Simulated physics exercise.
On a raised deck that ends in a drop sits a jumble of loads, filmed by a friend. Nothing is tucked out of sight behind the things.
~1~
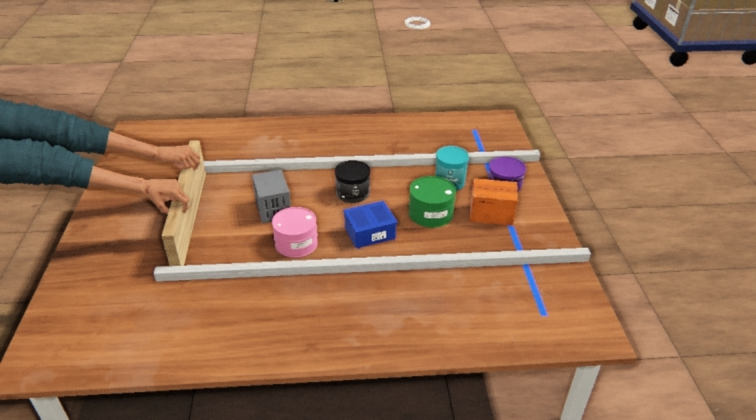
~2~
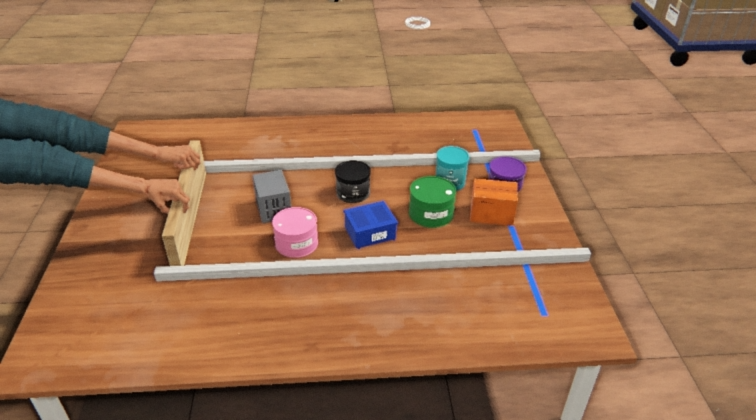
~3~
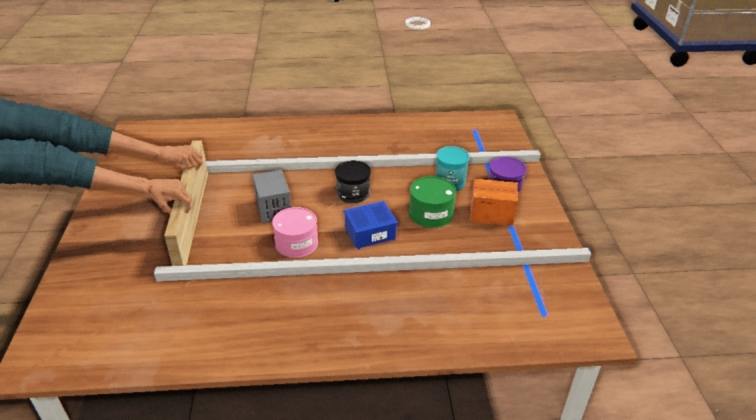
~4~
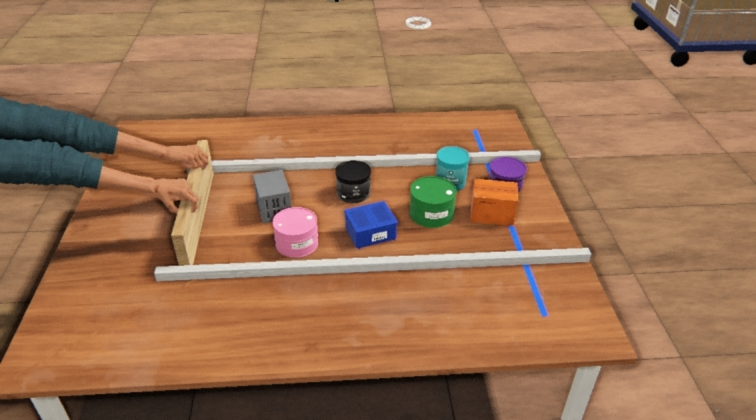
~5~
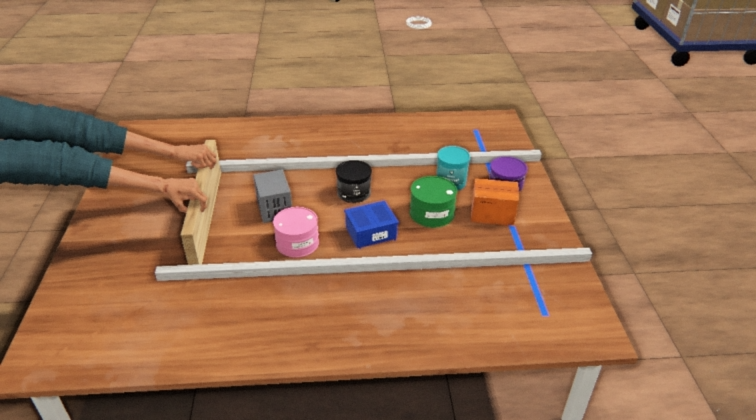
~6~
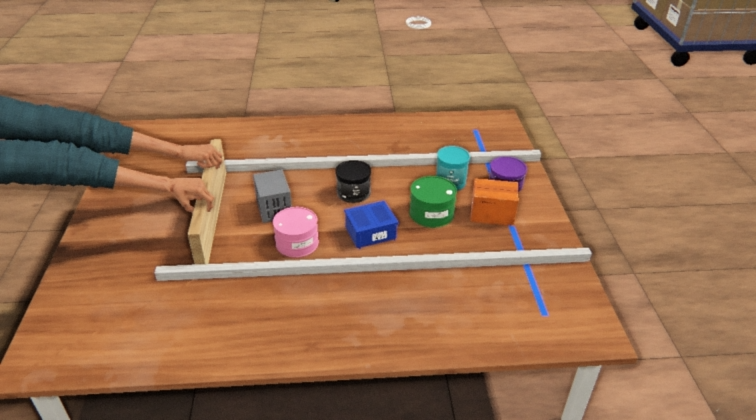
Two hands in teal sleeves hold an upright wooden plank at the left of a brown table, seen from above in a room with a tiled floor. Between two pale rails sit a grey crate, pink canister, black pail, blue container, green tub, turquoise pail, orange box and purple pail, near blue tape at right. The hands slide the plank slightly rightward toward the crate, while the objects and camera stay still.
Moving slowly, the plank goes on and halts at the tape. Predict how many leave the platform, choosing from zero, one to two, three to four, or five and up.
The count that fall off is at least one and at most two.
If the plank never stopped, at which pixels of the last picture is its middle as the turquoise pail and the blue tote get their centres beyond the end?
(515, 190) and then (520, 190), give or take.
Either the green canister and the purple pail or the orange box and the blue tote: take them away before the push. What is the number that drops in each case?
Counts - first: 1, second: 1.
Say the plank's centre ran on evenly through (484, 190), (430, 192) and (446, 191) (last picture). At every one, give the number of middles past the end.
Per position: 2 / 0 / 0.
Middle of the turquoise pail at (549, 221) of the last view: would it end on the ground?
Observed: The turquoise pail keeps its spot.
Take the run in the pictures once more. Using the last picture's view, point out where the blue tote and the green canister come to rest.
(555, 210), and the other (551, 180).
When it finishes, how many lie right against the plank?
Number: 3.
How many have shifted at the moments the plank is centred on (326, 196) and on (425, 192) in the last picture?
The counts are 4 and 8.
Soon after, none off yet; purple pail at rest near (507, 175); orange box at rest near (494, 202); turquoise pail at rest near (452, 169).
After that, none off yet; purple pail moving near (508, 175); orange box displaced a little near (517, 202); turquoise pail displaced a little near (453, 166).
In the end, the number that fall off is one or two; gone, orange box and purple pail.
